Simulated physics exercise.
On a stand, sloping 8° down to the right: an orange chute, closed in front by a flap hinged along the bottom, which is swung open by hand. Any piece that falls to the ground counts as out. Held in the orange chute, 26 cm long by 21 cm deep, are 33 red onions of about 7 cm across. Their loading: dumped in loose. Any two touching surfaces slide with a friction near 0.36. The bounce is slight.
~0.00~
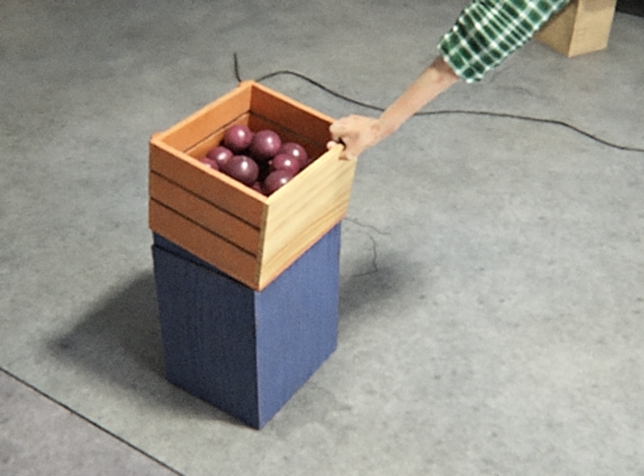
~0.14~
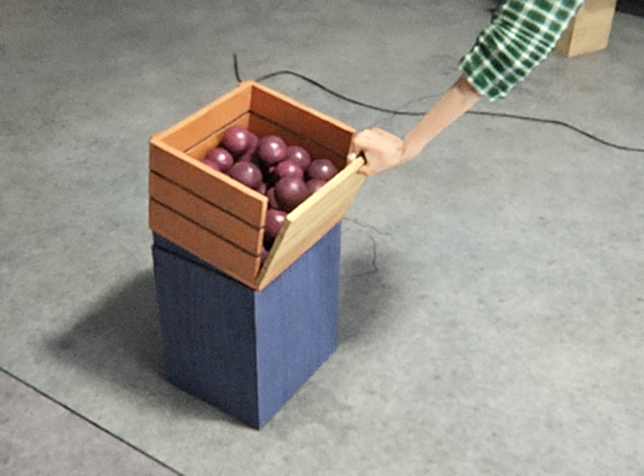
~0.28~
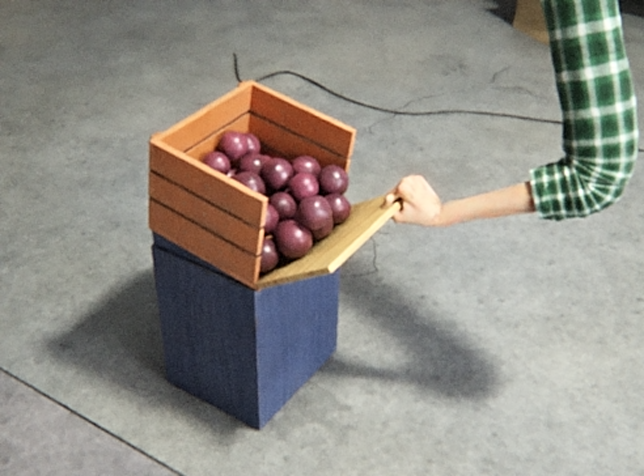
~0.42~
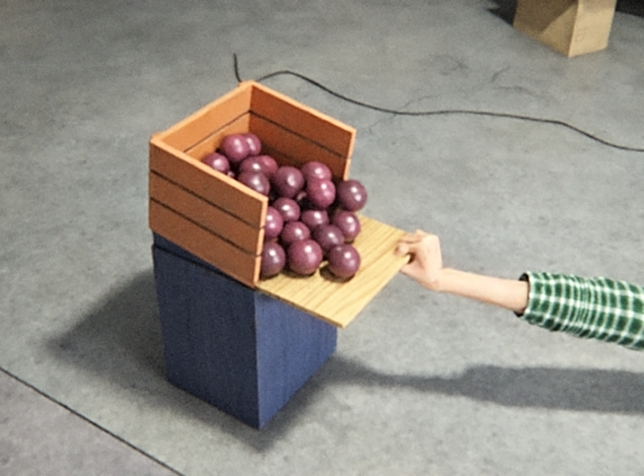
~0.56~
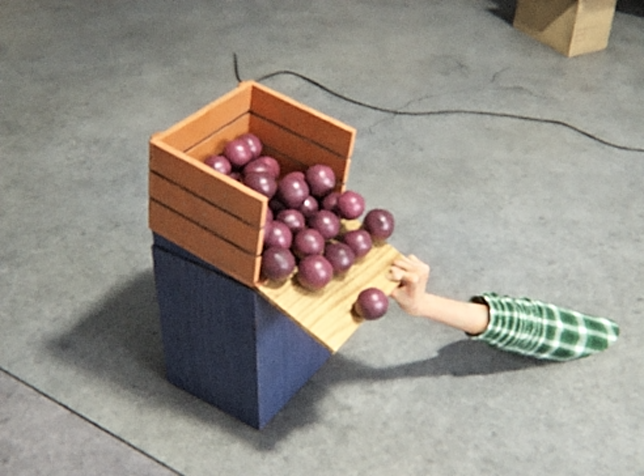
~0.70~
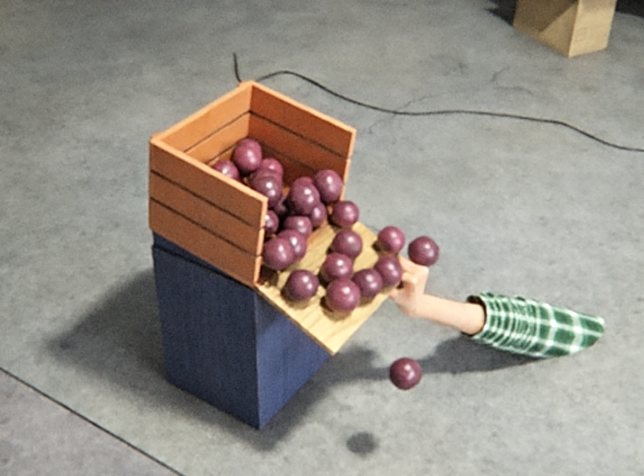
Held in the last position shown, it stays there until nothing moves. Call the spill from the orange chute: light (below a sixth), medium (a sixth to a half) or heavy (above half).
The spill is heavy.
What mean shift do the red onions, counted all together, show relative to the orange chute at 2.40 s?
Mean shift: Around 88 cm, to the right.
After 0.97 s, orange chute 24 in, 9 out.
After 1.31 s, orange chute 17 in, 16 out.
After 1.79 s, orange chute 8 in, 25 out.
When it is over (at 2.40 s), orange chute 0 in, 33 out. Asked share, 33 of 33, 100 per cent.
